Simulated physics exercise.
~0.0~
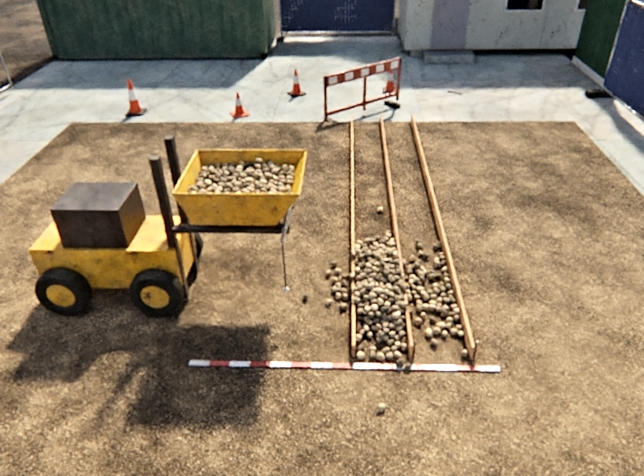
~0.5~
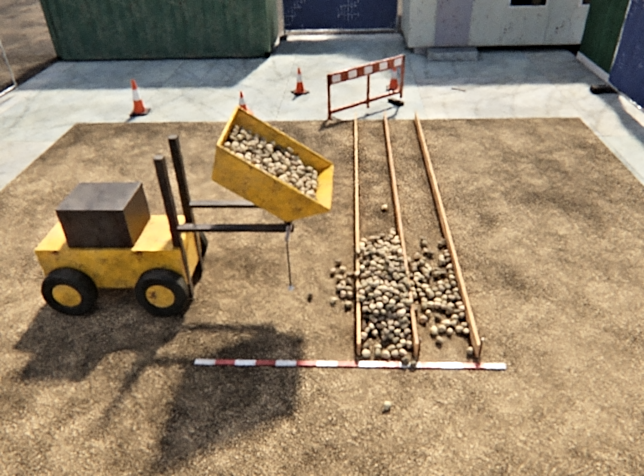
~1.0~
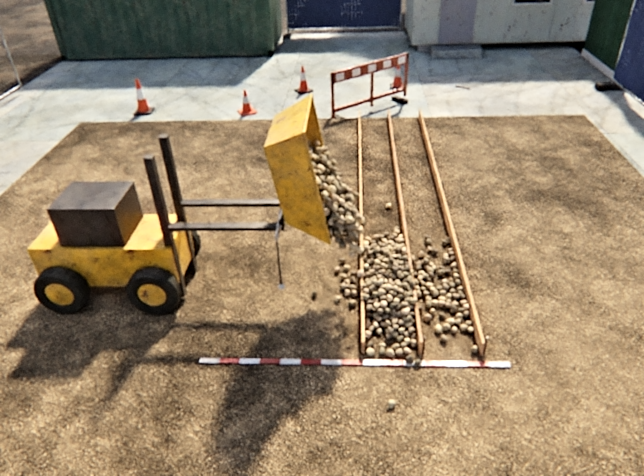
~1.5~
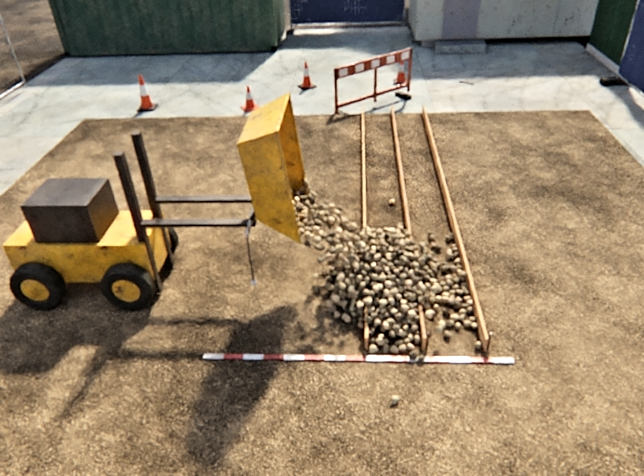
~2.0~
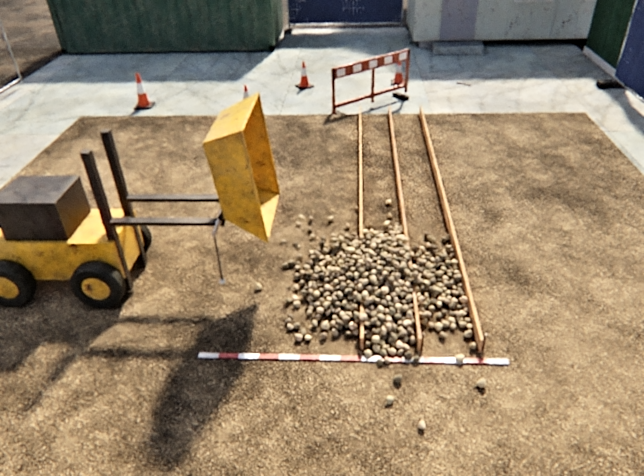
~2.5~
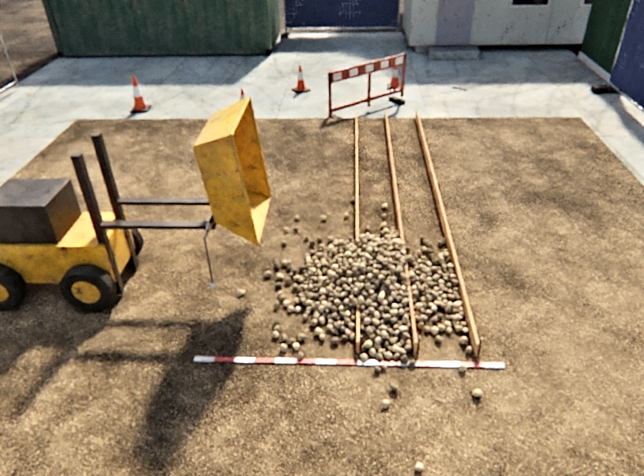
A yellow fork truck tips its skip of cobbles onto a loose pile, backing left.
